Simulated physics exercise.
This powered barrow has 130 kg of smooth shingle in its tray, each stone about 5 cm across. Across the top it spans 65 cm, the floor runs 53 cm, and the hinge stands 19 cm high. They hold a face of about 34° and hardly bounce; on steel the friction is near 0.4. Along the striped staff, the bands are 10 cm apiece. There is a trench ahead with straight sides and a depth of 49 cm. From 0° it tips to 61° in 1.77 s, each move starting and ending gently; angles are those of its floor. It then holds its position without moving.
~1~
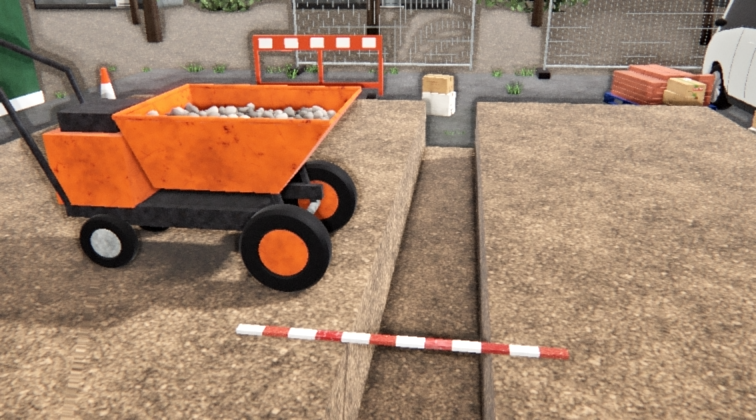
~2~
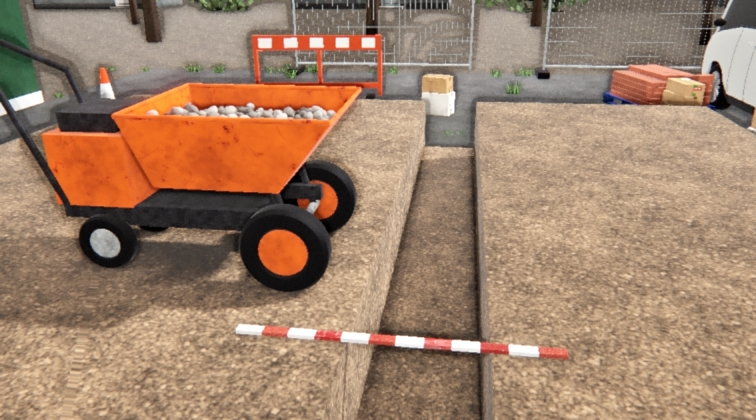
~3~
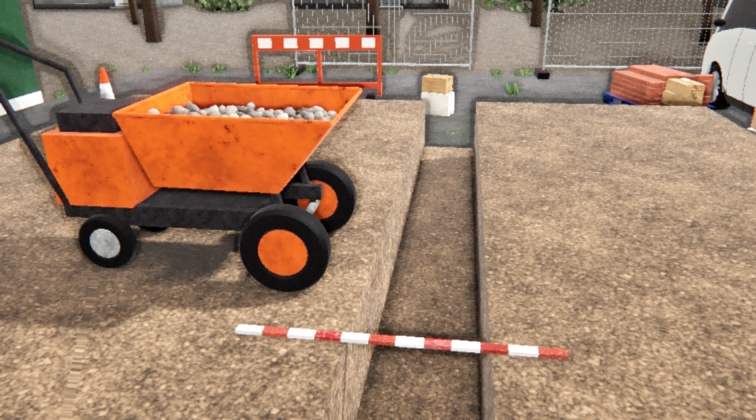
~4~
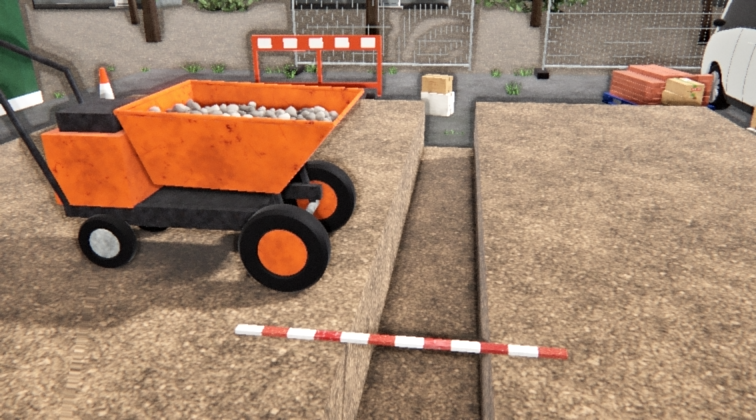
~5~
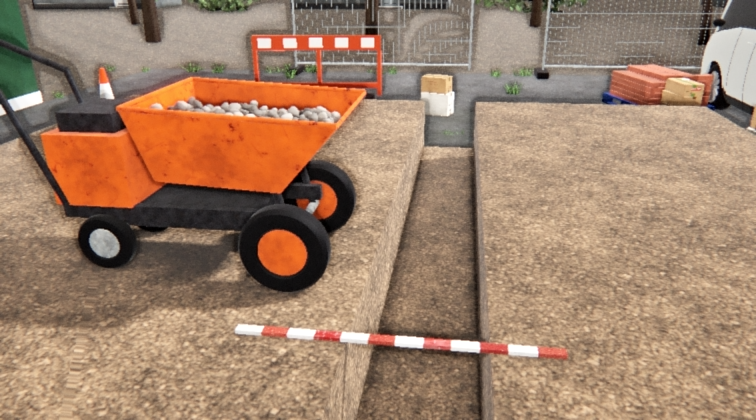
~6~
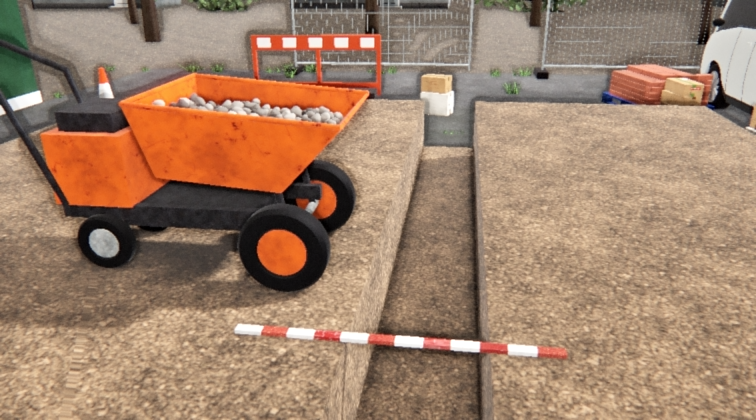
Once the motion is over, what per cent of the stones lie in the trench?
78 %.
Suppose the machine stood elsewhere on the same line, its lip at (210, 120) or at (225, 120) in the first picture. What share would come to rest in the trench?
I'd expect close to 70 per cent at the first and 85 per cent at the second.
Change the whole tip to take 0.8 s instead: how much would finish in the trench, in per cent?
Expected share: Around 60%.
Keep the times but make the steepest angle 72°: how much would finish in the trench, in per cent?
Some 80 in a hundred, I'd say.
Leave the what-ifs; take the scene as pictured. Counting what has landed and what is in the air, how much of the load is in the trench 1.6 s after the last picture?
About 25 per cent by then.
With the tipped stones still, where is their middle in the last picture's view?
Their centre sits close to (453, 342).
Then, 1.0 s after the last picture the floor is at 52°, 100 % in the tray; the foremost stones are at (420, 190).
Then, 1.6 s after the last picture the floor is at 61°, 67 % in the tray, 27 % in the trench, 7 % past the trench; the foremost stones are at (539, 285).
Then, 1.9 s after the last picture the floor is at 61°, 41 % in the tray, 41 % in the trench, 18 % past the trench; the foremost stones are at (619, 281).
Then, 3.9 s after the last picture the floor is at 61°, 3 % in the tray, 78 % in the trench, 19 % past the trench; the foremost stones are at (684, 293).
